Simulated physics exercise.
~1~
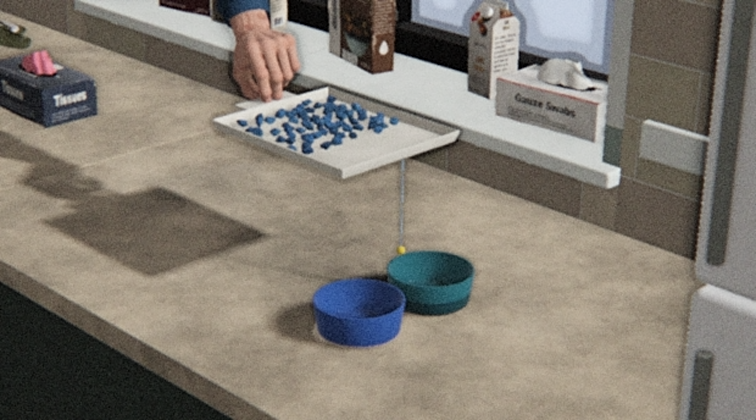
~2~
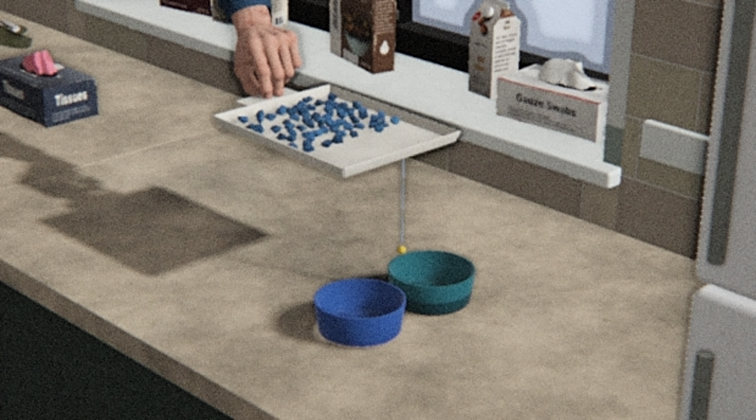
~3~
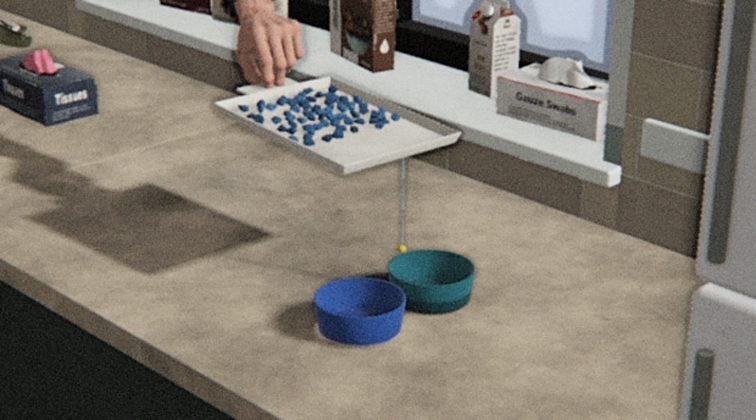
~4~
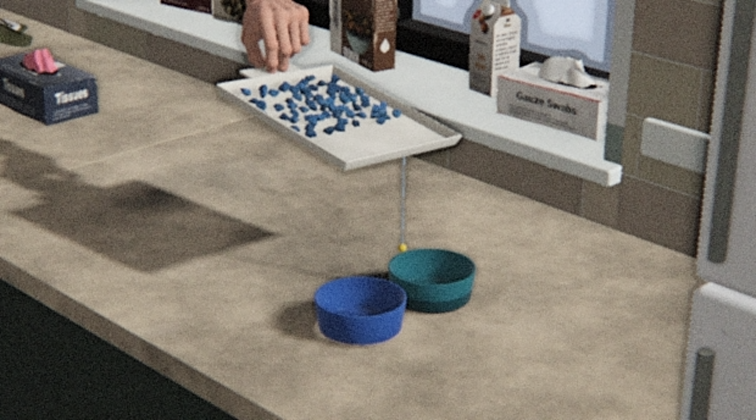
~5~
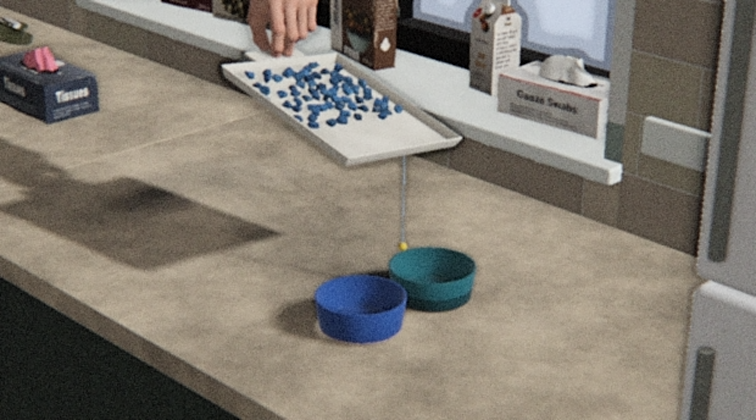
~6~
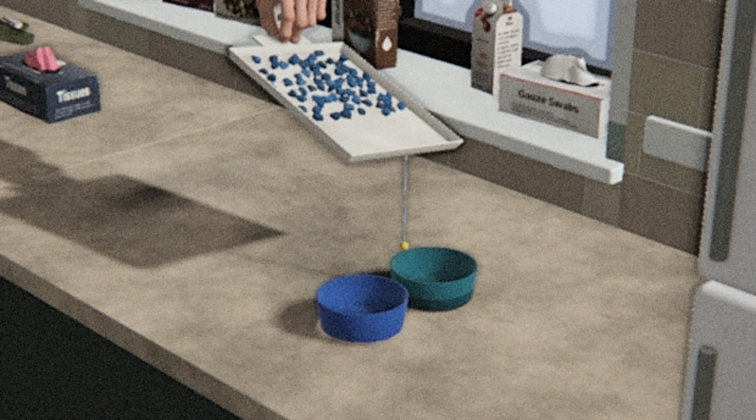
The clip shows a hand holding a shallow white tray of loose blue pieces above a blue dish and a teal dish on a countertop, then raising its end so the tray slopes increasingly toward the lower right.
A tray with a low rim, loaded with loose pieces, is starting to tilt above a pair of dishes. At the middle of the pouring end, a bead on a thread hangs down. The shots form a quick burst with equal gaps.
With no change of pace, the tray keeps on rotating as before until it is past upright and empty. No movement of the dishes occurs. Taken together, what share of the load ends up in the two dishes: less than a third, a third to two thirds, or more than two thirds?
Between both dishes you'd find a little less than a third or even fewer.
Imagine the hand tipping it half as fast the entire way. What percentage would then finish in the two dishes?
About 20 in a hundred.
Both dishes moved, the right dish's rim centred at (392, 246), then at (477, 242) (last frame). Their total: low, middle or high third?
Under a third, then above two thirds.
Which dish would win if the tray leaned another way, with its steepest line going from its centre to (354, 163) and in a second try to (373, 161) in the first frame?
The first try: The left-hand dish. The second: The left-hand dish.
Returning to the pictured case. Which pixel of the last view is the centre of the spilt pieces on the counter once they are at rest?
I'd put the middle at roughly (491, 273).
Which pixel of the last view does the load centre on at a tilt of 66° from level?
In the last view, the load is centred near (439, 144).
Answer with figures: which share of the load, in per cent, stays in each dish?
Left dish keeps 0 %, right dish keeps 20 %.
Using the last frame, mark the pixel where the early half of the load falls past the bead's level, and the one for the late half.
Near (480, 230) and later near (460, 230).
Shortly afterwards, tray tipped steeply; the bulk on the tray; near a quarter in the air.
Next, tray tipped past a quarter turn; near a quarter in the right dish; the bulk outside both; only a few in the air.
Some moments later, tray tipped past a quarter turn; near a quarter in the right dish; the bulk outside both.
In the end, tray tipped past a quarter turn; none at all in the left dish; near a quarter in the right dish; the bulk outside both.
